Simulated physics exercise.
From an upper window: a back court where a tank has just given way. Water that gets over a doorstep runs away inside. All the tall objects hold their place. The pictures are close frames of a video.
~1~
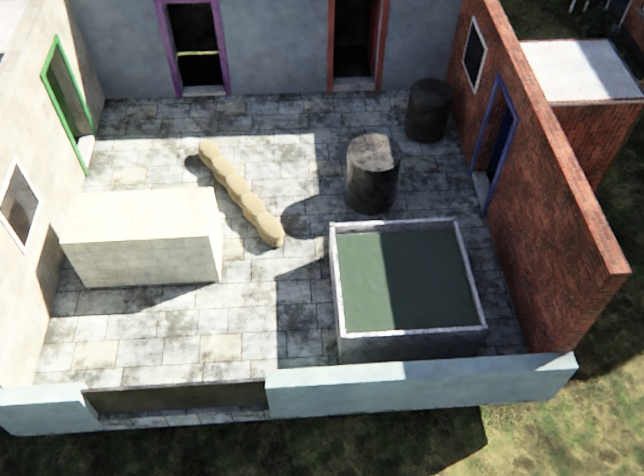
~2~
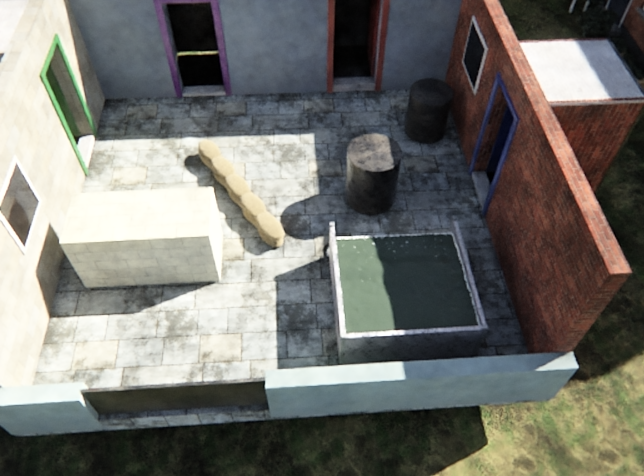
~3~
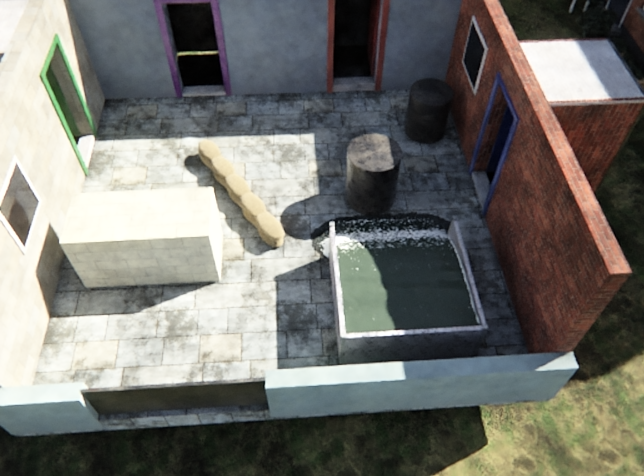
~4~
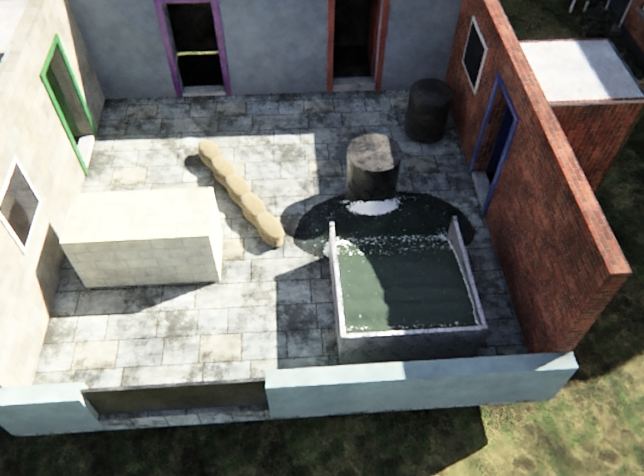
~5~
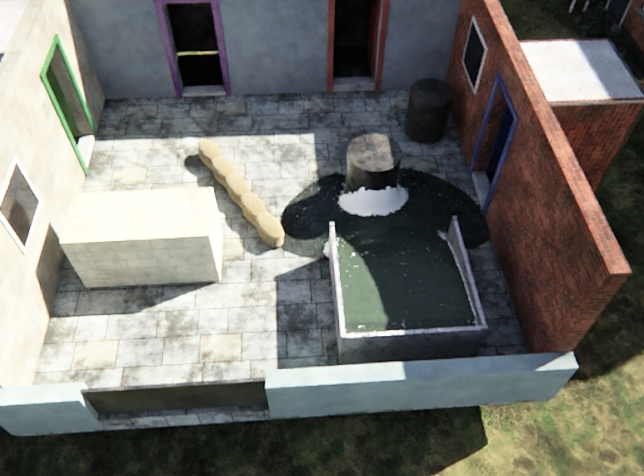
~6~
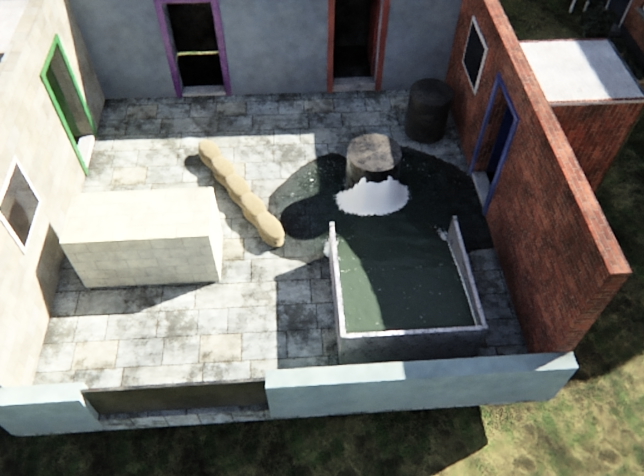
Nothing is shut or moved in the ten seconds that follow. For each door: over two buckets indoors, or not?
In the end: The red door holds within the limit; the purple door floods; the green door holds within the limit; the blue door floods.
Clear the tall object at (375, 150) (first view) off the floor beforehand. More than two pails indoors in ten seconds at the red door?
One by one: The red door goes over.
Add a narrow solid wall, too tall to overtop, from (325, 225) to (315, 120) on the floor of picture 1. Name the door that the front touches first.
First comes the door marked blue.
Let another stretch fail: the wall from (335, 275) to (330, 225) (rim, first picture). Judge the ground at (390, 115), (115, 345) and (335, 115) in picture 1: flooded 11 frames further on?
One after the other: Free of water, flooded, free of water.
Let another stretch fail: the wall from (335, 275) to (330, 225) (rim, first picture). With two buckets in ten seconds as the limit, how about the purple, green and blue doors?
The purple door takes less, the green door keeps below it, the blue door is under.
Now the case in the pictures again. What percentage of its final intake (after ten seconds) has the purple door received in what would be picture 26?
Some 60 per cent.
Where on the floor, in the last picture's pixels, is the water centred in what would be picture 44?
Around (309, 174).
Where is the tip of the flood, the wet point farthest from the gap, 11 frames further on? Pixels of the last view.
Near (176, 100).
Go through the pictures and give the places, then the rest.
In the first frame, the open tank at (403, 276) is whole and still.
In the second frame, water pours out on the open tank's far side and has run to (327, 254).
In the third frame, the front is at (318, 235), out from the gap on the open tank's far side.
In the fourth frame, water pours out on the open tank's far side and has run to (448, 207).
In the fifth frame, the front is at (441, 183), out from the gap on the open tank's far side.
In the sixth frame, the front is at (404, 150), out from the gap on the open tank's far side.
A moment on, water covers 30 % of the floor; the red door not reached, the purple door not reached, the green door not reached, the blue door wet at the sill, nothing in.
Next, water covers 45 % of the floor; the red door wet at the sill, nothing in, the purple door wet at the sill, nothing in, the green door not reached, the blue door over two buckets in.
Then, water covers 50 % of the floor; the red door wet at the sill, nothing in, the purple door over two buckets in, the green door not reached, the blue door far over two buckets in.
Later, water covers 70 % of the floor; the red door under two buckets in, the purple door far over two buckets in, the green door wet at the sill, nothing in, the blue door far over two buckets in.
In the end, water covers 90 % of the floor; the red door under two buckets in, the purple door far over two buckets in, the green door wet at the sill, nothing in, the blue door far over two buckets in.
